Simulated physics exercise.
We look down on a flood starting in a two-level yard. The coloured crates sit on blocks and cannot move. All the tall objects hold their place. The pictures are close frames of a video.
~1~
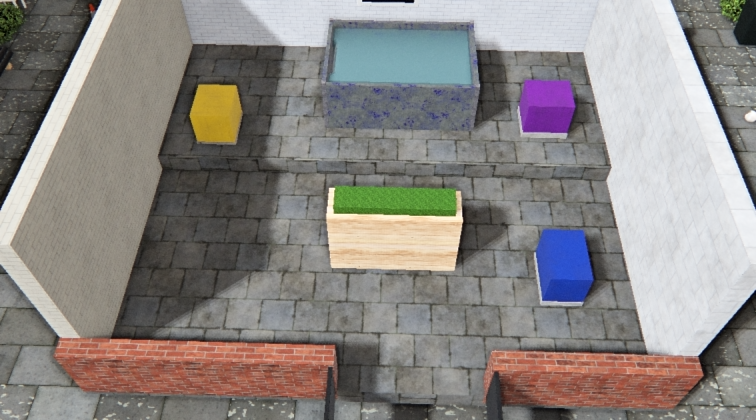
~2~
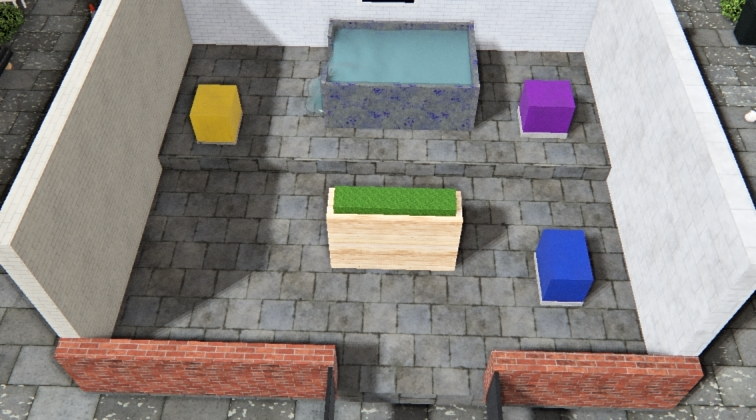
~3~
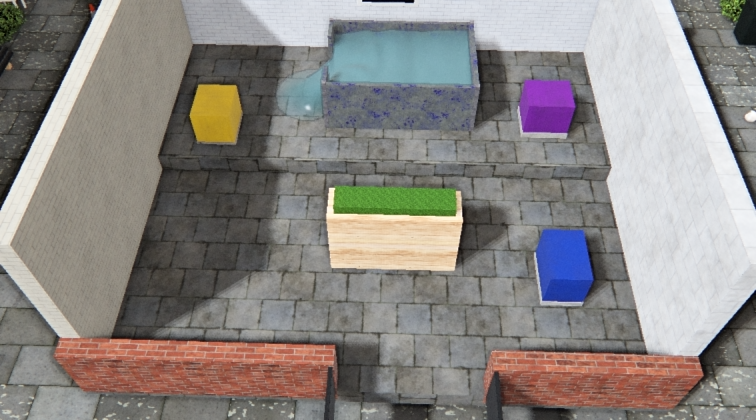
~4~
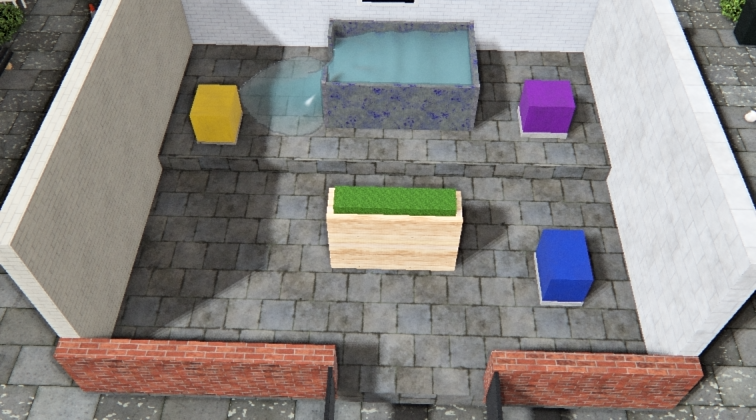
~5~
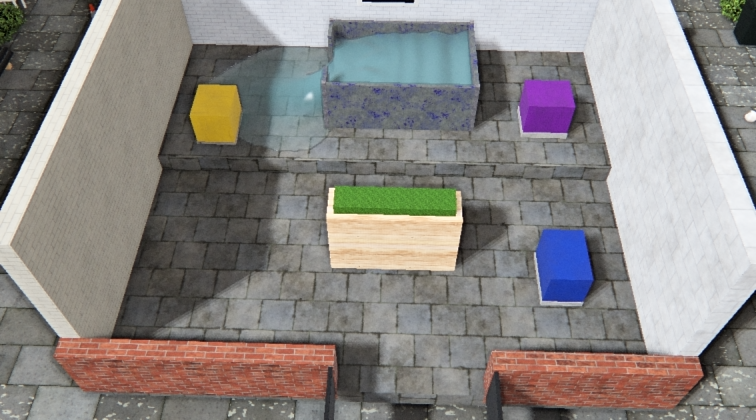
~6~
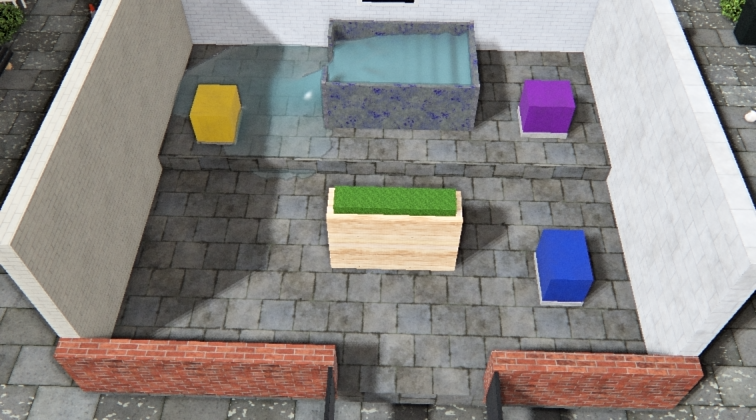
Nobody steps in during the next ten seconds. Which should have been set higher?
One by one: The yellow crate is soaked; the blue crate is soaked; the purple crate keeps dry.
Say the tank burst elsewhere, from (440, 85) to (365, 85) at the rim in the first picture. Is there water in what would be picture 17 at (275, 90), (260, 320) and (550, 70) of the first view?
As listed: Clear, under water, clear.
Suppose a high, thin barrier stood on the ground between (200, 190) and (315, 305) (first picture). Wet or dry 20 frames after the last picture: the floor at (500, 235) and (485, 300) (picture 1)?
In turn: Clear, dry.
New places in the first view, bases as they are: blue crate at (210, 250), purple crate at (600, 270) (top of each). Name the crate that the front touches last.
It is the purple crate.
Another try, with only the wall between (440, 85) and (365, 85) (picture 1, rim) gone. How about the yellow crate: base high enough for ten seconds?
My reading: The yellow one remains dry.
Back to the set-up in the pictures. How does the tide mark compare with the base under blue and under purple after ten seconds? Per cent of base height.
Near 150 and 60 in a hundred.
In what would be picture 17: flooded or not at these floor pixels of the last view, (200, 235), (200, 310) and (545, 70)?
As listed: Under water, under water, dry.
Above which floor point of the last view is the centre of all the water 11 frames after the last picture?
Around (326, 101).
A moment on, water covers 20 % of the floor; the yellow crate water round its plinth, the blue crate not reached, the purple crate not reached.
Next, water covers 35 % of the floor; the yellow crate water round its plinth, the blue crate not reached, the purple crate not reached.
Then, water covers 45 % of the floor; the yellow crate water round its plinth, the blue crate not reached, the purple crate not reached.
Later, water covers 65 % of the floor; the yellow crate water round its plinth, the blue crate water round its plinth, the purple crate not reached.
In the end, water covers 90 % of the floor; the yellow crate was topped, the blue crate was topped, the purple crate stayed above the water.
